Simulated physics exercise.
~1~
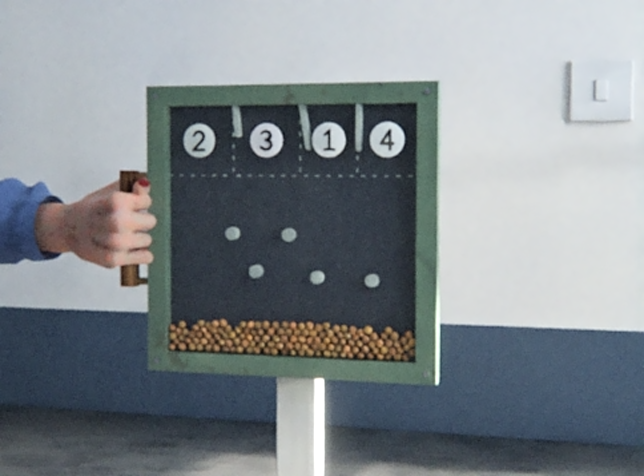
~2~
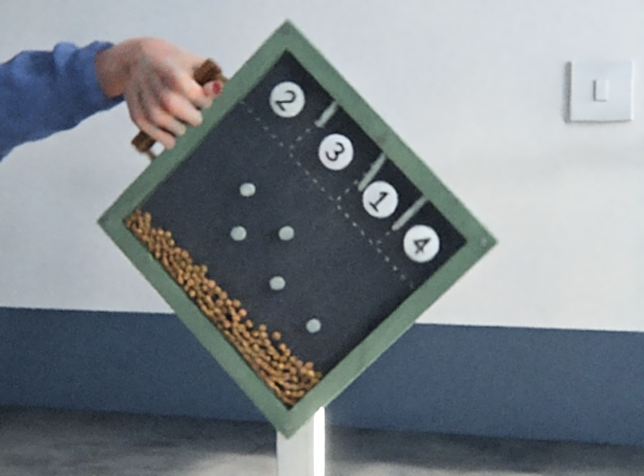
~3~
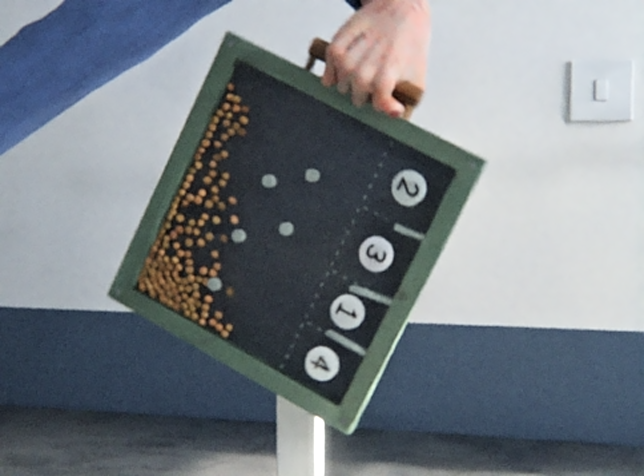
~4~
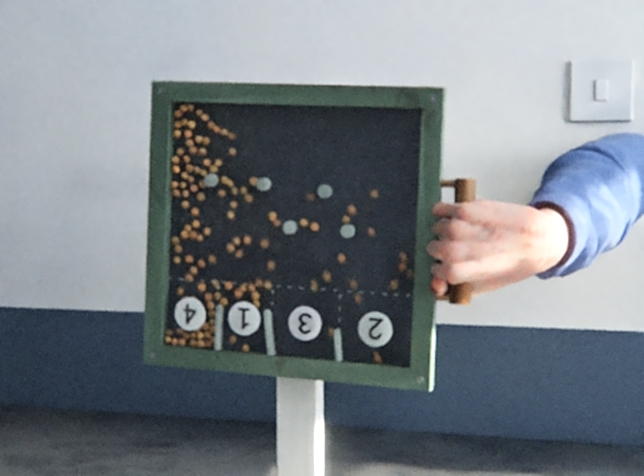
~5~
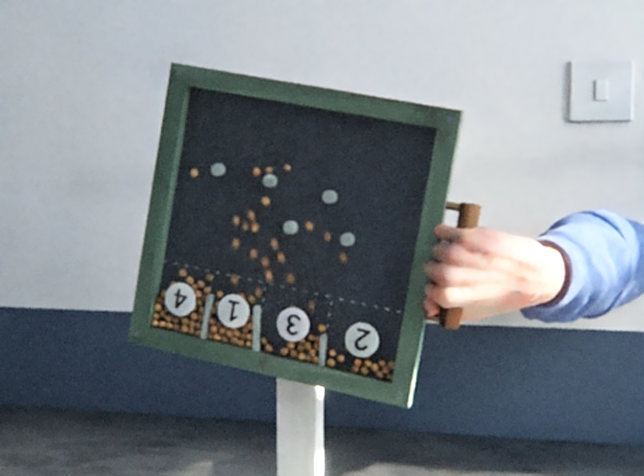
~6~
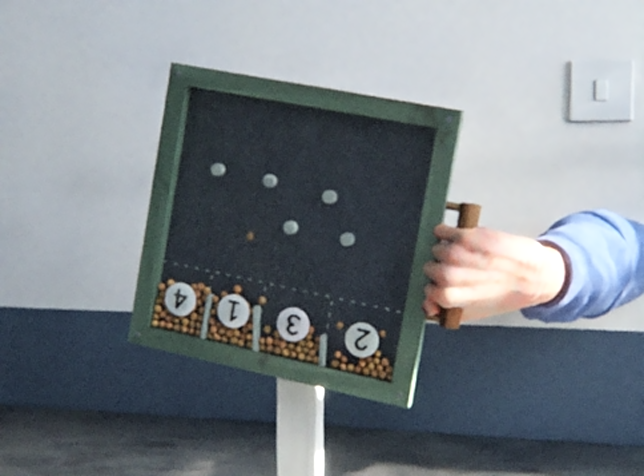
Small round orange-brown beads lie in an even layer along the bottom of a square, green-framed case with a dark inside, five pale pegs and four numbered pockets at the top. A hand gripping the wooden handle on the left swings the case clockwise, and the beads slant along the lower edge. As the handle passes over the top, they heap toward the left corner and begin to scatter. With the case nearly upside down, beads tumble past the pegs into the pockets. It finishes slightly tilted, the hand now at right, with beads in all four pockets, fewest in pocket two.
